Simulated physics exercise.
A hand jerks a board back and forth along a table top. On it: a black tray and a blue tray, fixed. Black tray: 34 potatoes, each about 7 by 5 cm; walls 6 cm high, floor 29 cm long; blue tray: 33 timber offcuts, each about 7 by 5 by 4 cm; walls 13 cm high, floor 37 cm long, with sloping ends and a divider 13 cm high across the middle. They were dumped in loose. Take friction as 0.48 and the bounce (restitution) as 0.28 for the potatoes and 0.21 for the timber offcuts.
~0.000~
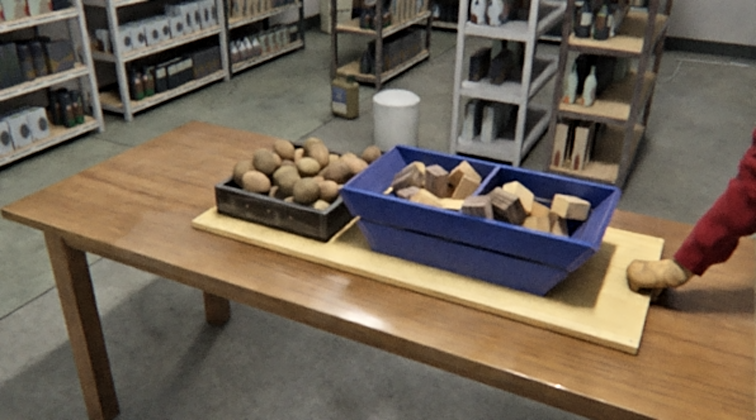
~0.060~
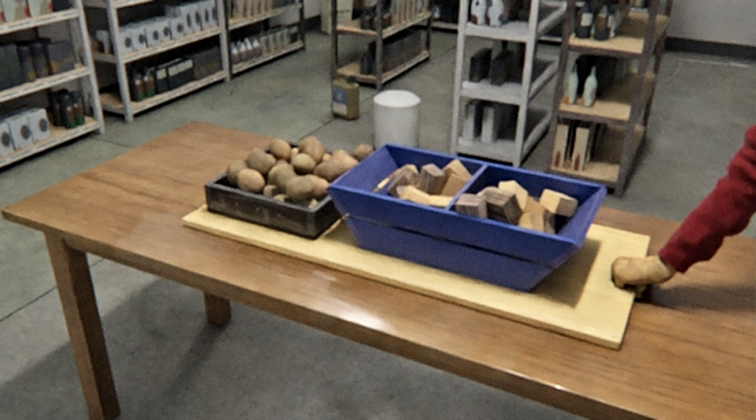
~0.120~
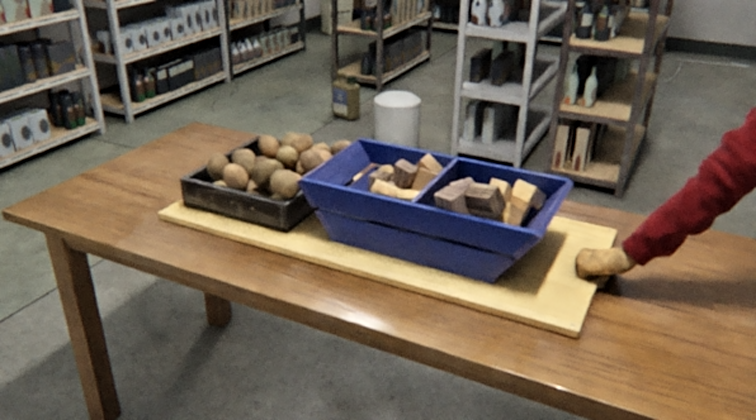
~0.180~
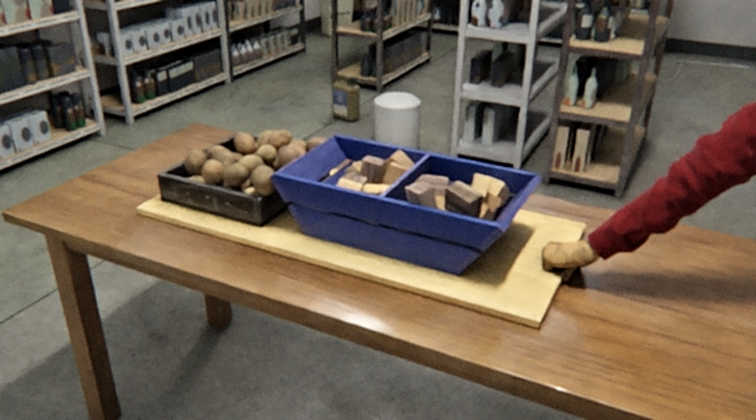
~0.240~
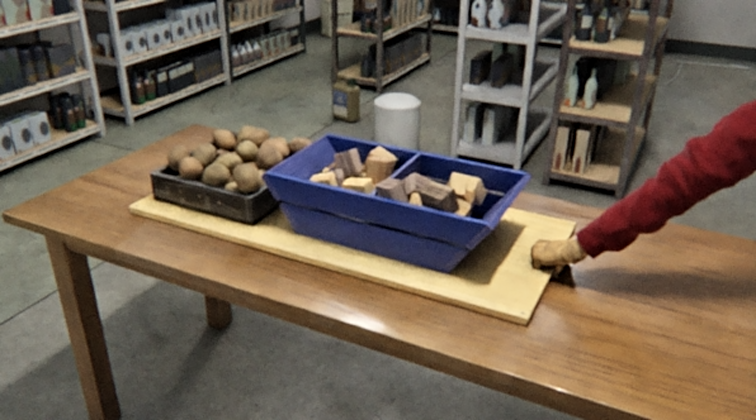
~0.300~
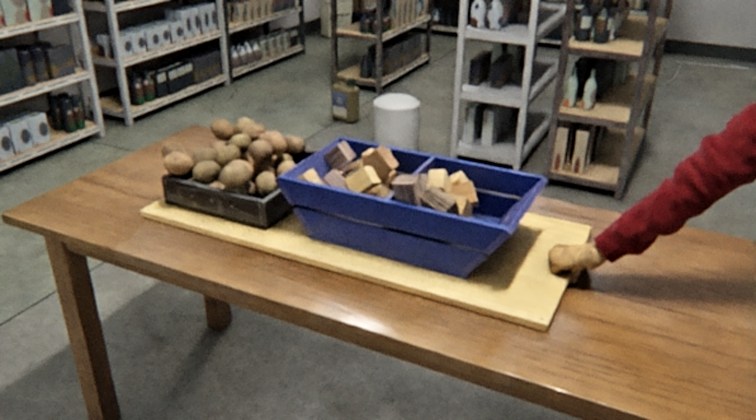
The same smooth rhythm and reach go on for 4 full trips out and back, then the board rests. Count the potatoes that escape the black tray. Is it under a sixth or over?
Out of the black tray go over a sixth of the potatoes.
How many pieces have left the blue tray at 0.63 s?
About: Blue tray 0.
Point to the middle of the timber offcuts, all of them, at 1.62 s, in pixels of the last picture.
Around (376, 207).
After 0.63 s, black tray 26 in, 8 out and blue tray 33 in, 0 out.
After 1.04 s, black tray 19 in, 15 out and blue tray 32 in, 1 out.
After 1.62 s, black tray 18 in, 16 out and blue tray 31 in, 2 out.
Outcome (at 2.37 s), black tray 18 in, 16 out and blue tray 31 in, 2 out. Asked share, 16 of 34, 47 per cent.
